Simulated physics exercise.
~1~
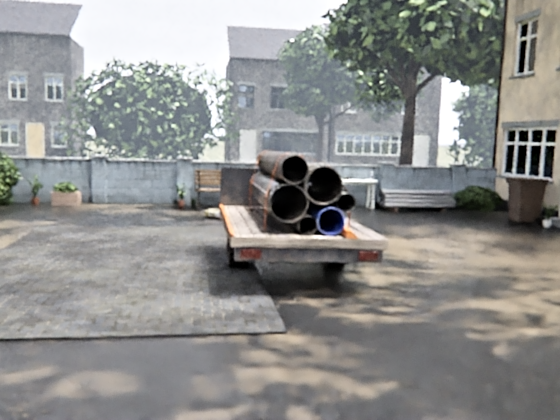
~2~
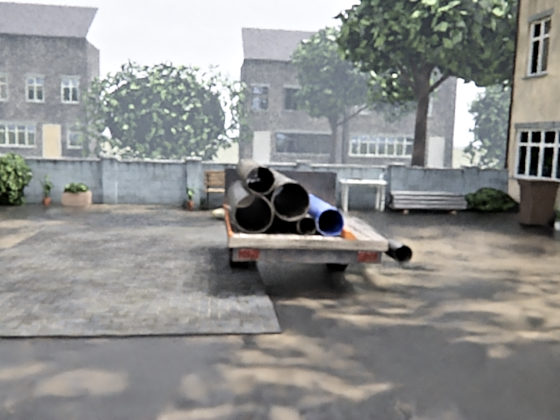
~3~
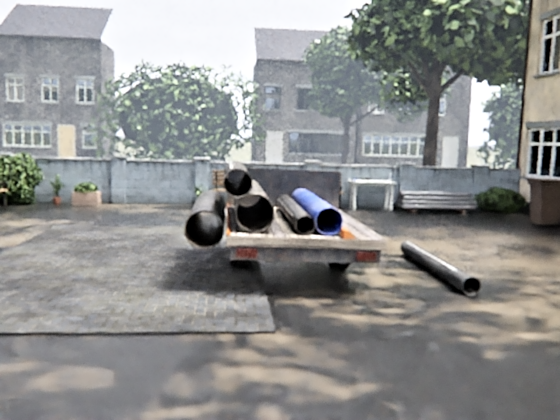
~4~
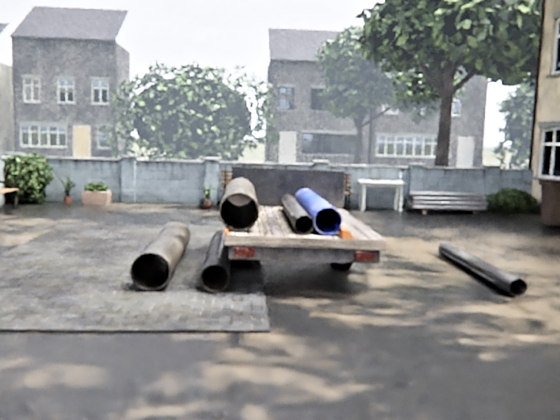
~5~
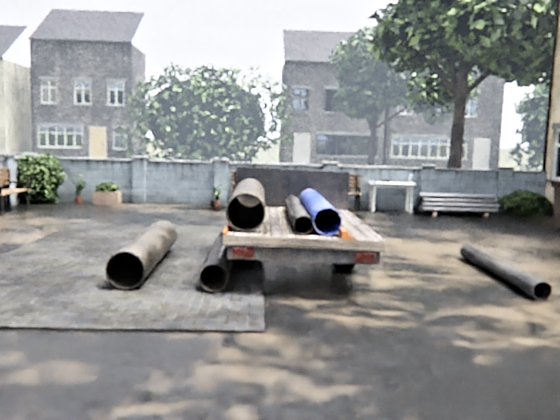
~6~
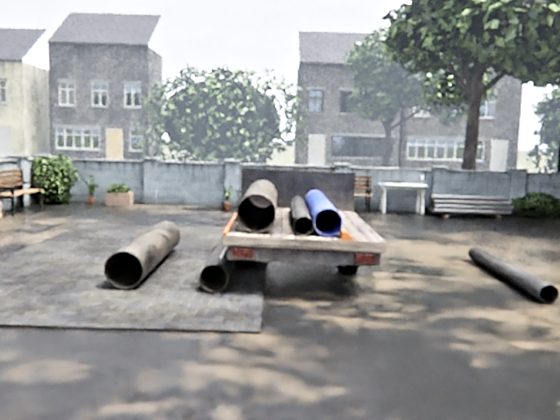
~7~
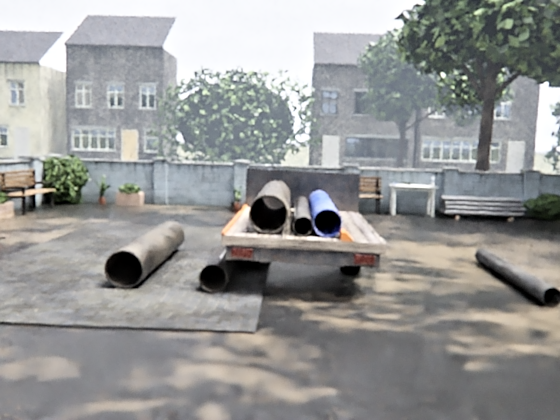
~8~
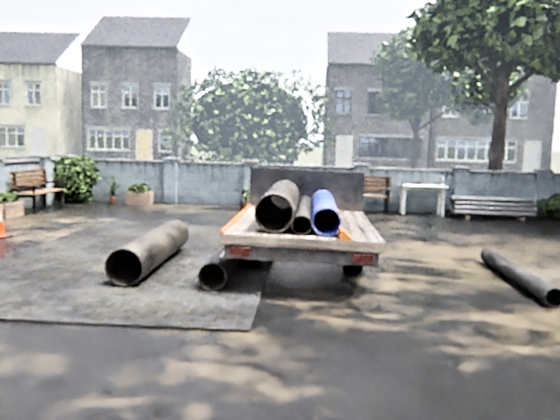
In a walled yard, stacked pipes spread on a low trailer, three rolling off both sides while the blue one stays aboard.
